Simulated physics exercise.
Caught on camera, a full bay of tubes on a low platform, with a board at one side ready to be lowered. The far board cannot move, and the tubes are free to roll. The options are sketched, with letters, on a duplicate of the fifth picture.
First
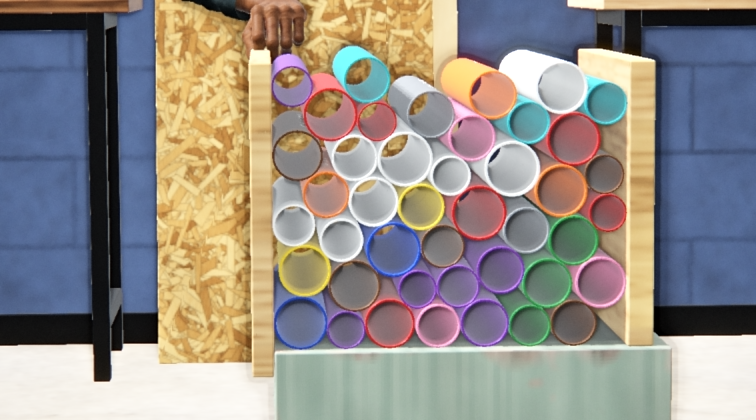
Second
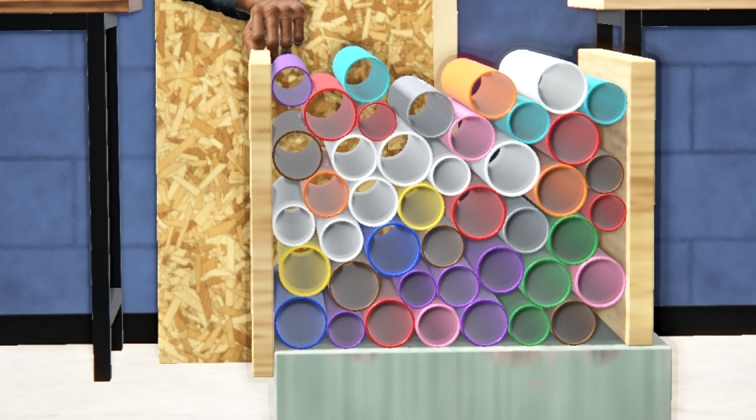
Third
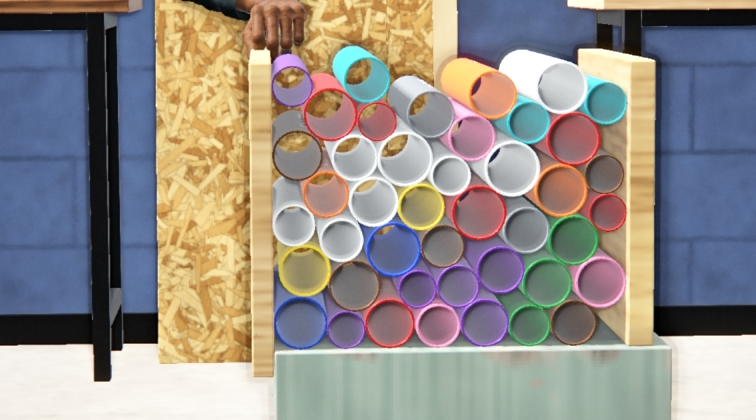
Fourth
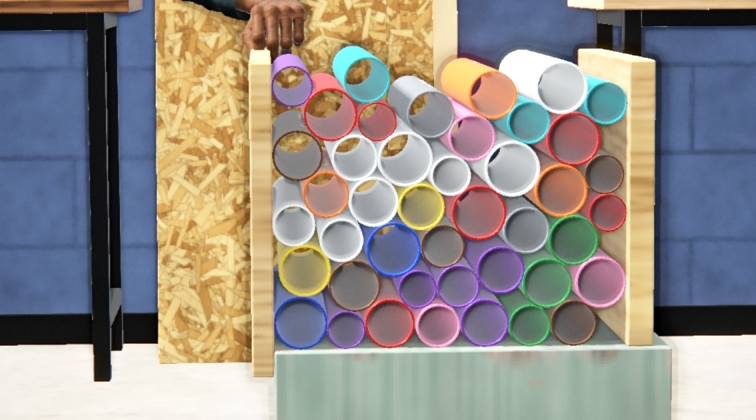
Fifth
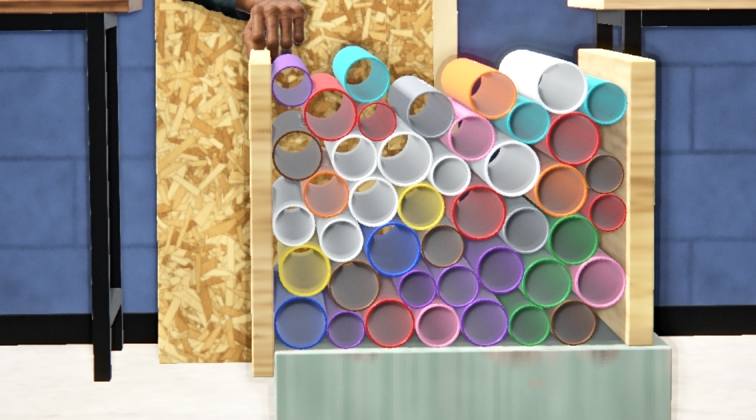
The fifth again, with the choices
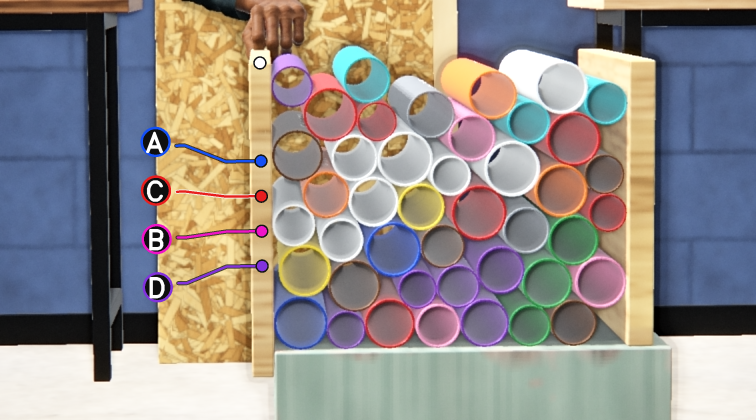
On a low platform between two wooden side boards, a big stack of colourful tubes sat still while a hand rested at the top of the left board, and nothing visibly moved.
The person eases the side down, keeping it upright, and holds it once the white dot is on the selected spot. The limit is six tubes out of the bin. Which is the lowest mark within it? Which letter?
The last mark within the limit is B.
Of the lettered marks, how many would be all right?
Three of the four.
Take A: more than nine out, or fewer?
Fewer than nine.
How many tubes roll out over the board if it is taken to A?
With A, one.
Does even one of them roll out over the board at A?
At A: Yes.
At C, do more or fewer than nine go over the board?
At C, fewer than nine.
On the marked copy, A at (261, 161); B at (262, 231); C at (262, 196); D at (262, 266); the white dot at (260, 63).
With B. Early on, top of the board (272, 139).
Further on, top of the board (273, 226).
At the end, top of the board (273, 230), four out over the board.
As for the rest, A one out over the board; C one out over the board; D more than six out over the board.
